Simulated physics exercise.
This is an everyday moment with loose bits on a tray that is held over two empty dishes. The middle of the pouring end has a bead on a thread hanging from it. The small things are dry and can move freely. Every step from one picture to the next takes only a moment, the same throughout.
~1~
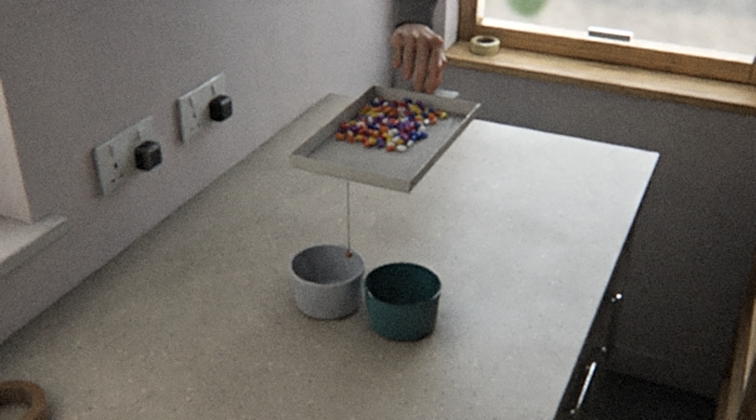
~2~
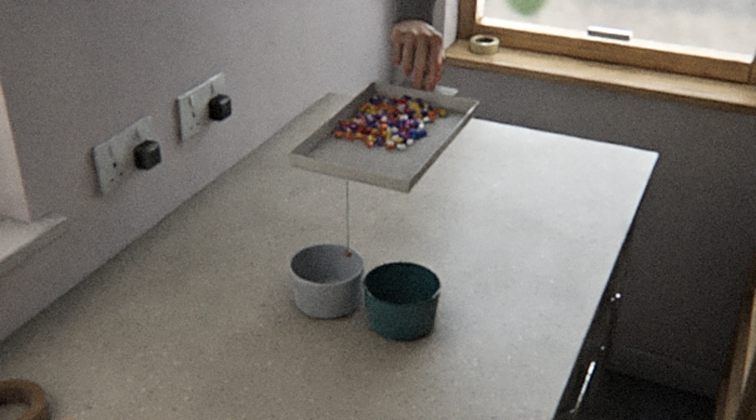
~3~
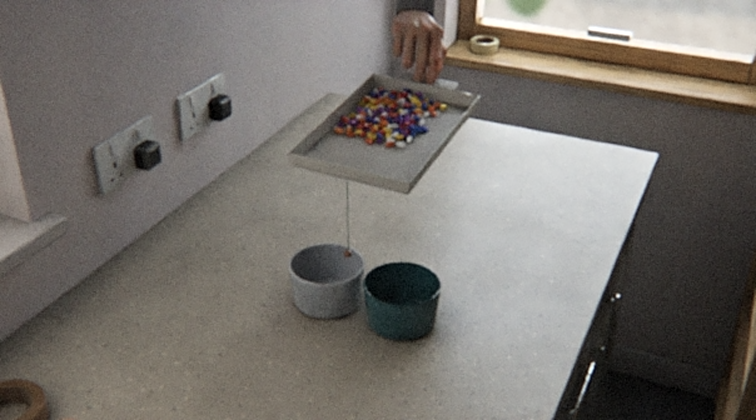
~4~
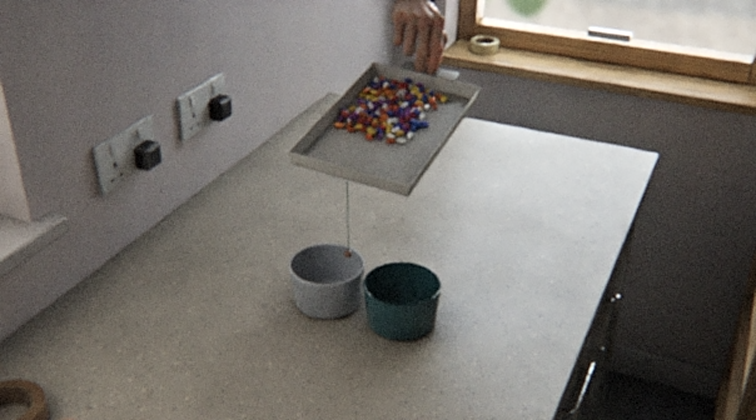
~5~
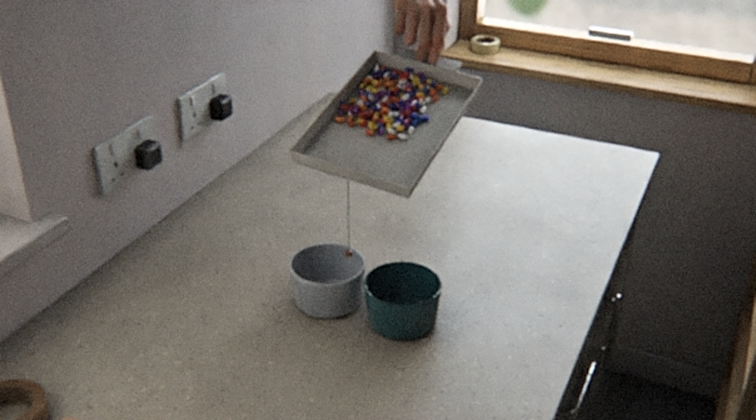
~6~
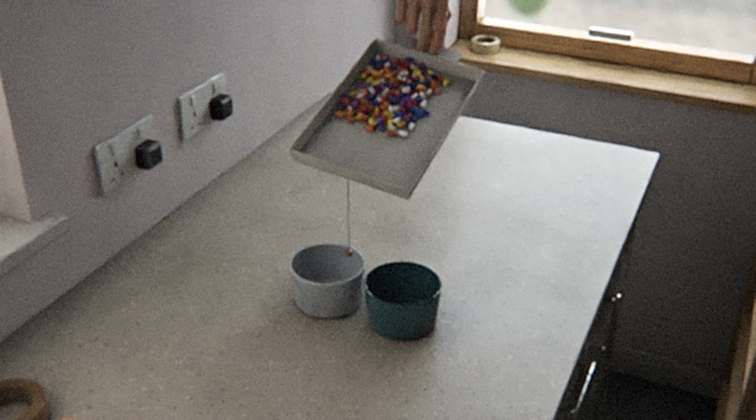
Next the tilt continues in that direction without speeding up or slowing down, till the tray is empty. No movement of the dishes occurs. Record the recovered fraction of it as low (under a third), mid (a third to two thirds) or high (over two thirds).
Recovered fraction: High.
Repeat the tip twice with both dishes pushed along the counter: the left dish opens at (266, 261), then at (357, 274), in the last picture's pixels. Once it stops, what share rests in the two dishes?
About 20% on the first try and 70% on the second.
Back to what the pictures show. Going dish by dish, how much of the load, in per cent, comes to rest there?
In per cent, left near 0 and right near 90.
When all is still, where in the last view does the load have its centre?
Once it all stops, the middle lies near (398, 315).
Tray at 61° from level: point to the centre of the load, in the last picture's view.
The load is centred about (394, 176).
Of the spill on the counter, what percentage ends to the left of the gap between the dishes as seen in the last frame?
Near 70 per cent.
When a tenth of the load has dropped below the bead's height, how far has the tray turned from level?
Around 70° of tilt.
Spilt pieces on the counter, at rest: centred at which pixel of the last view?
Close to pixel (343, 357) in the last view.
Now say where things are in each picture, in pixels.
Corners of the pouring end at (293, 154) and (409, 179), level; middle of the load at (391, 122), jelly beans; left dish at (310, 298); right dish at (387, 320); bead on its thread at (349, 254), in the first frame.
Corners of the pouring end at (292, 153) and (408, 179), level; middle of the load at (390, 120), in the second frame.
Corners of the pouring end at (292, 152) and (408, 181), tipped barely, lowest at the right corner; middle of the load at (391, 115), in the third frame.
Corners of the pouring end at (292, 151) and (408, 183), tipped a little, lowest at the right corner; middle of the load at (391, 107), in the fourth frame.
Corners of the pouring end at (293, 149) and (409, 186), tipped a little, lowest at the right corner; middle of the load at (392, 100), in the fifth frame.
Corners of the pouring end at (293, 148) and (409, 188), tipped clearly, lowest at the right corner; middle of the load at (392, 92); left dish at (311, 297); right dish at (387, 319), in the sixth frame.
Soon after the last picture, tray tipped steeply; most on the tray; a small part in the air.
A little later, tray tipped right over; about two thirds on the tray; about a quarter in the right dish; a small part outside both; a small part in the air.
Later still, tray tipped past a quarter turn; most in the right dish; a stray few in the left dish; a small part outside both.
At rest, tray tipped past a quarter turn; most in the right dish; a stray few in the left dish; a small part outside both.
